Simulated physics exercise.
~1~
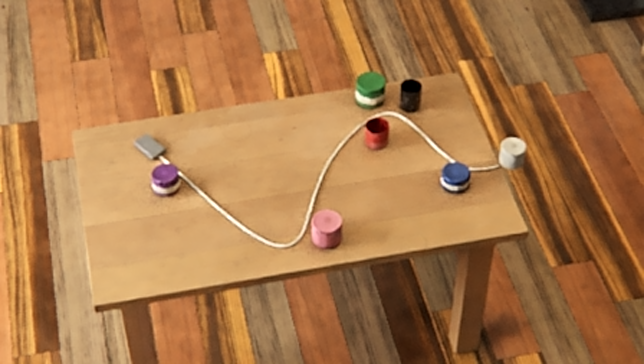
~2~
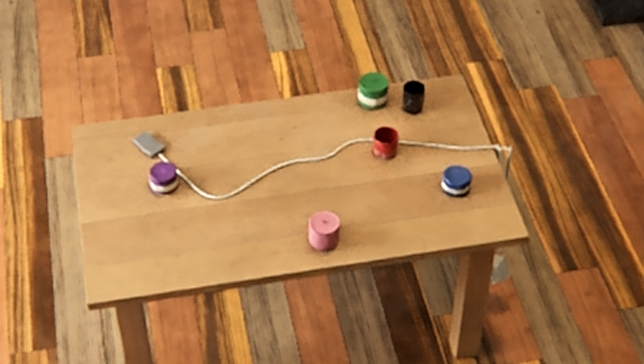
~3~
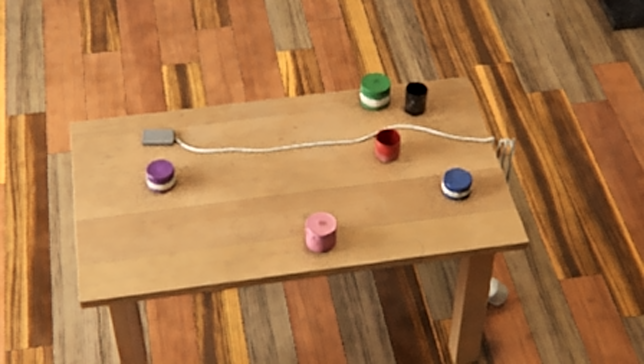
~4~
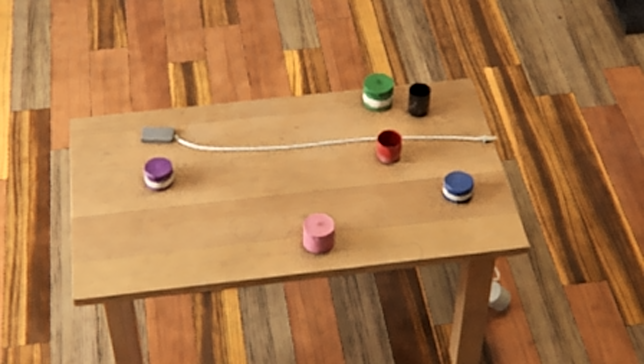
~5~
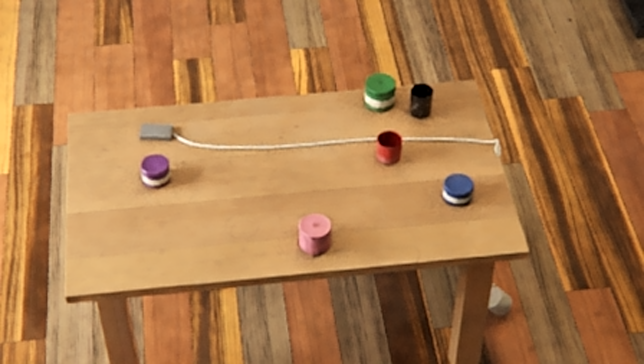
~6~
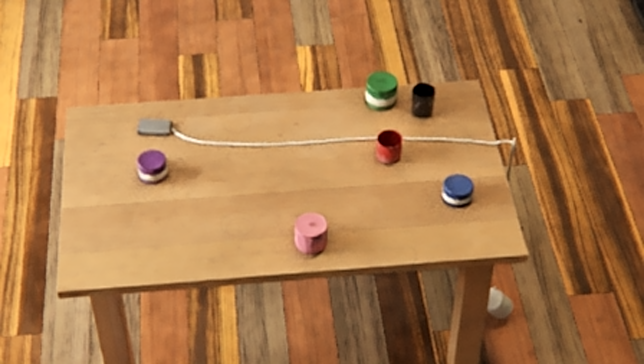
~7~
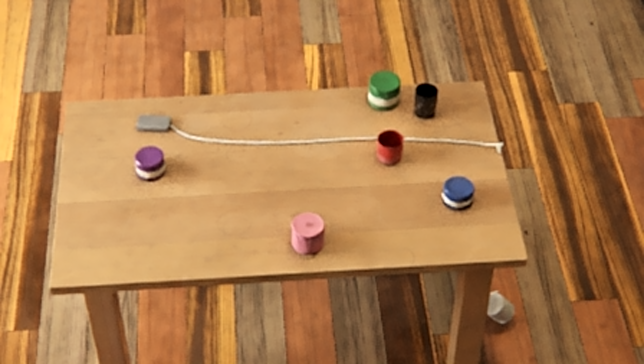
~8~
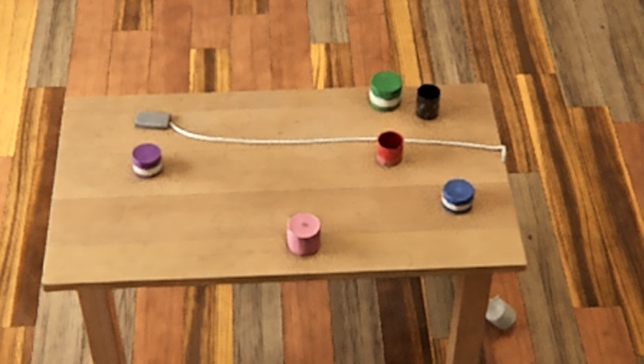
At first, a small white object sits at the right edge of a wooden table, joined by a loosely curving pale cord to a flat grey object at the far left, among colourful containers and a black mug. The white object drops over the edge, pulling the cord's wide bends flatter and nudging the red cup slightly. The grey object then shifts a little and turns as the cord draws nearly straight. The white object hangs below the tabletop, partly hidden at first. Finally, it remains there while the grey object and all the containers stay on the table.
